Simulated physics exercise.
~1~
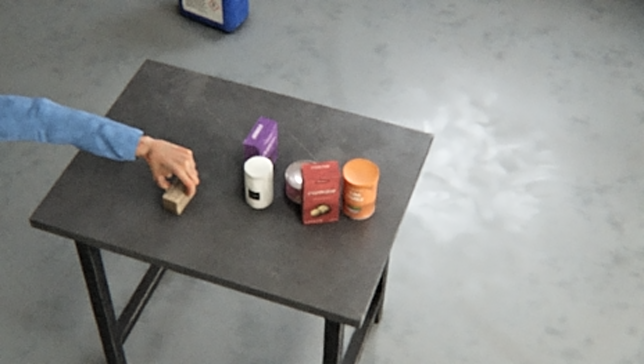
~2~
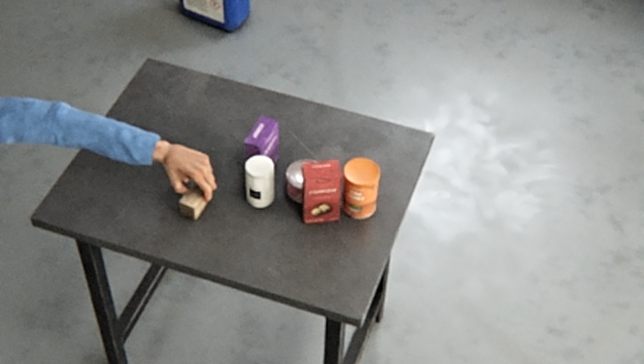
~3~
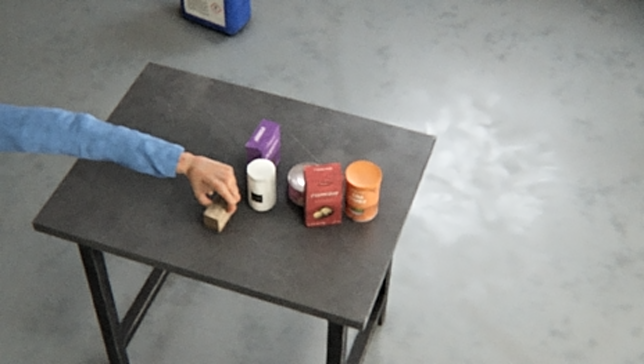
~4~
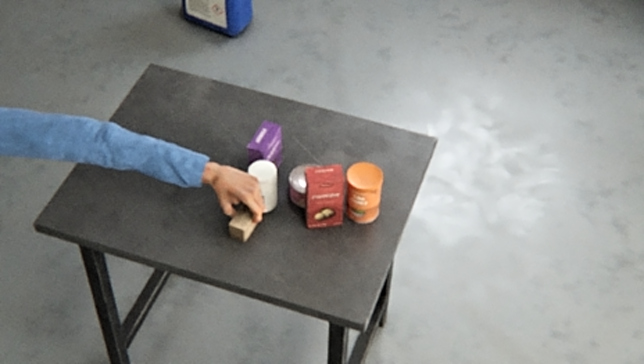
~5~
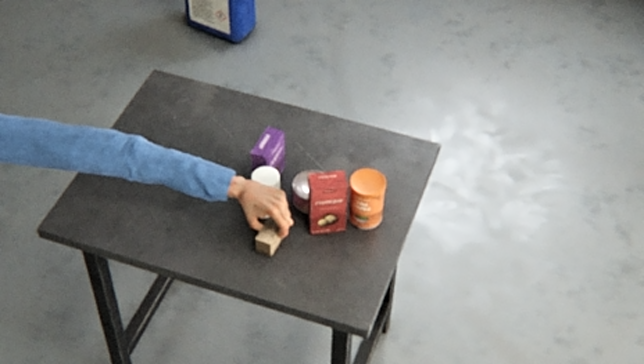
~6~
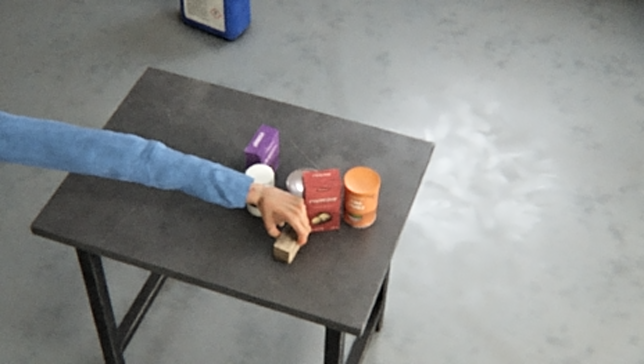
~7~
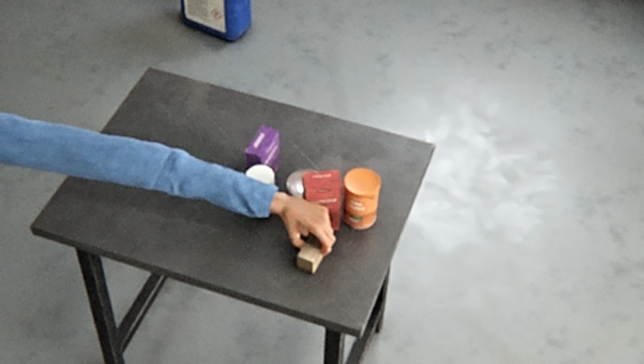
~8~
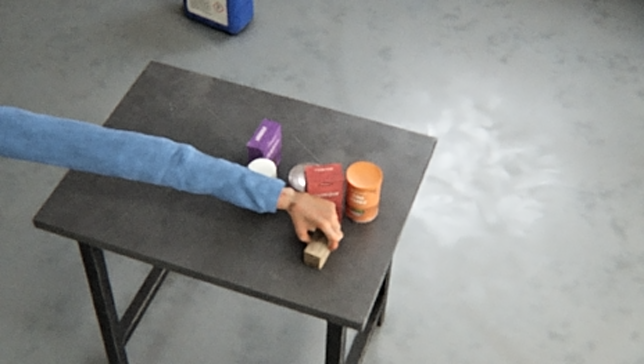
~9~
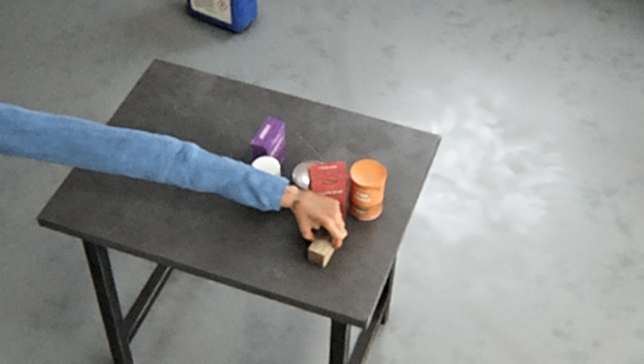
Denim-sleeved arm sliding a small wooden block rightward across a dark table, passing in front of five grouped containers that stay put.
